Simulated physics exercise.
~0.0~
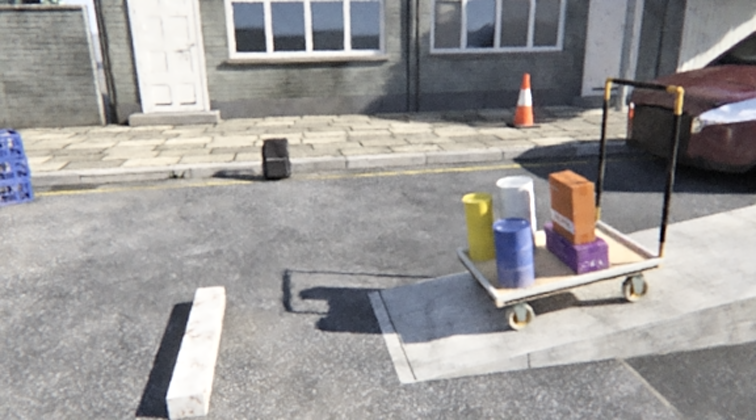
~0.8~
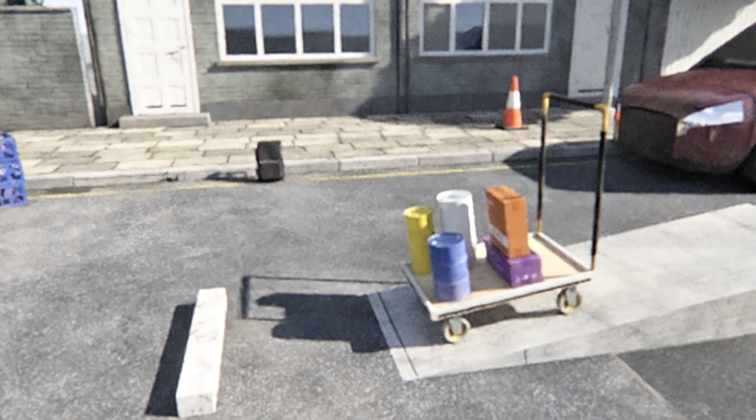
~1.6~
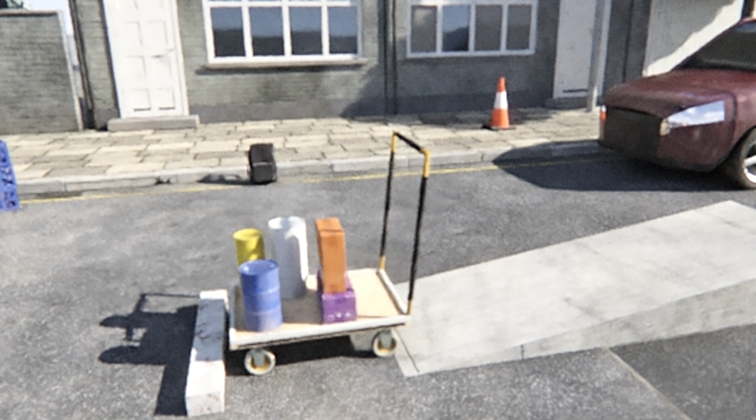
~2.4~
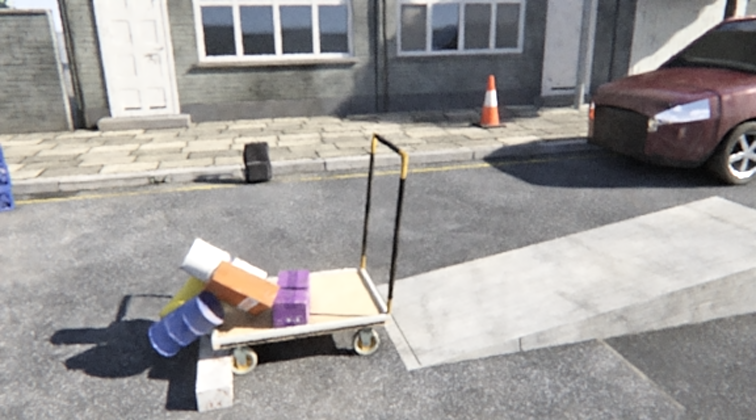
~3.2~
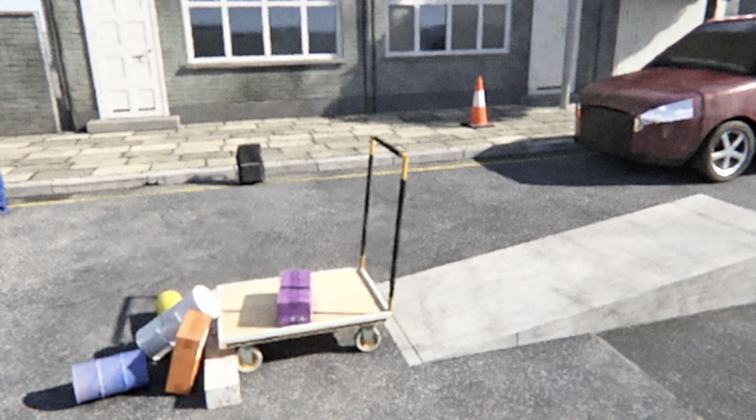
A trolley rolls left down a ramp, hits a kerb, and spills all but the purple box.
